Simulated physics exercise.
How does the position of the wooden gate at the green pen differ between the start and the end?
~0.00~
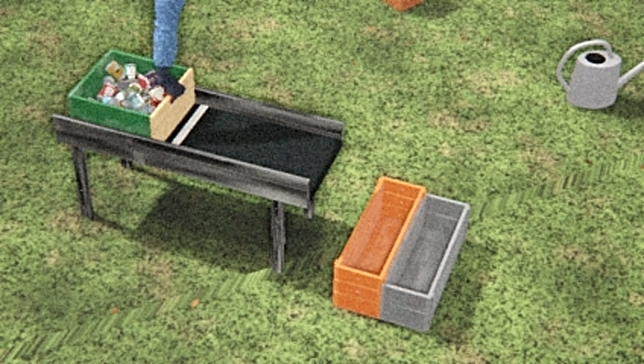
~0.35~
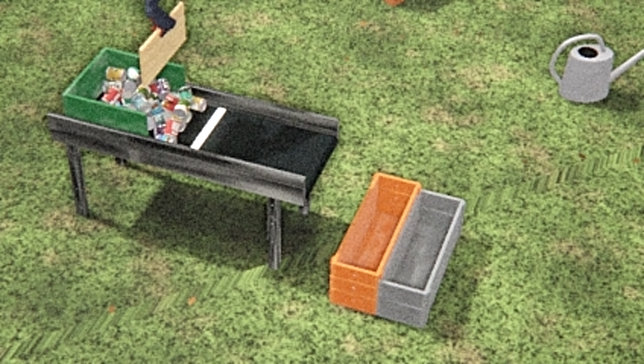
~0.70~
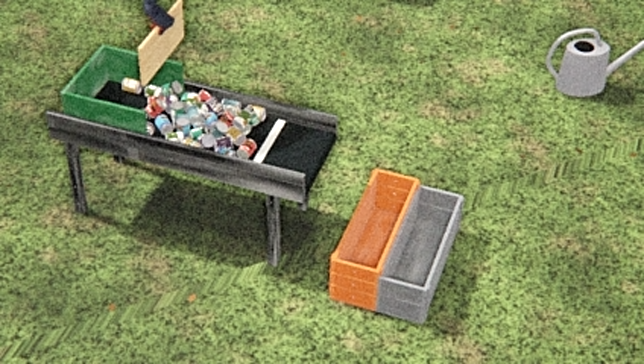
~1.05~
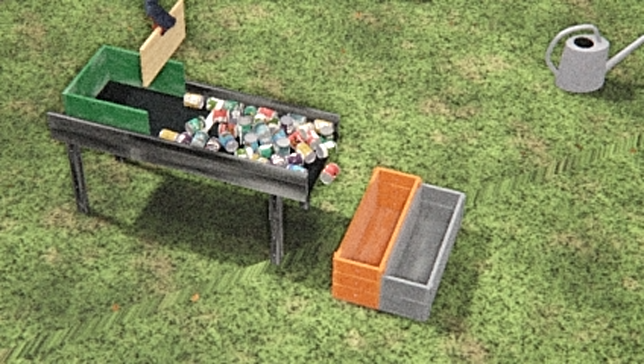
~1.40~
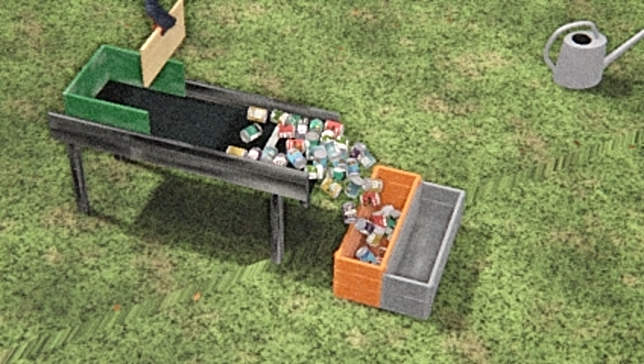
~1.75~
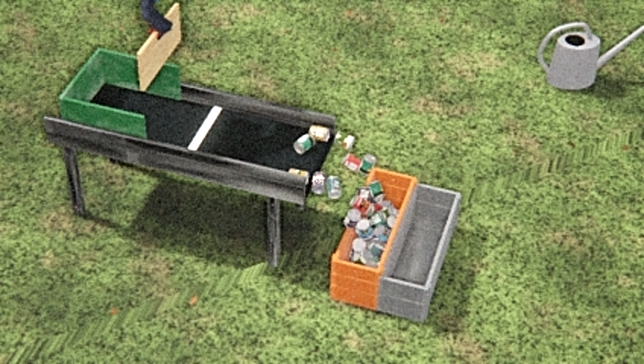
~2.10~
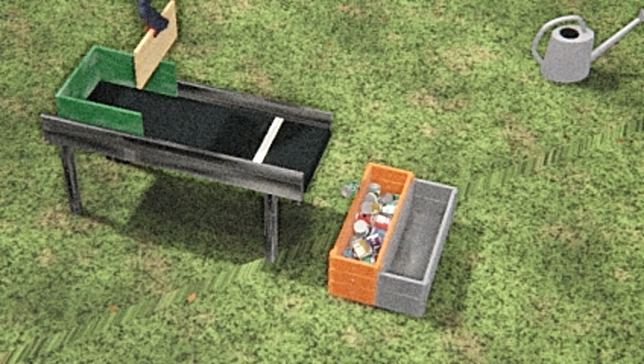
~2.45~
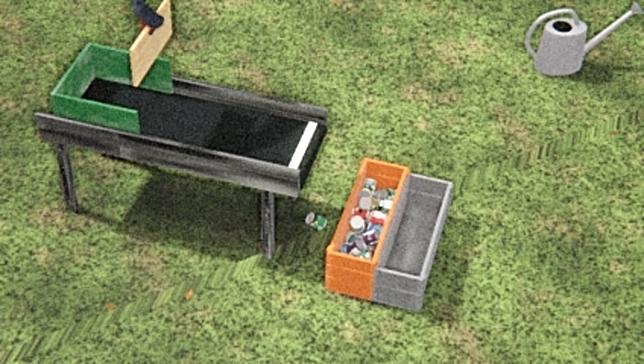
At the start the gate is down, closing off the right side of the green pen, and at the end it is held raised above the pen, leaving that side open.
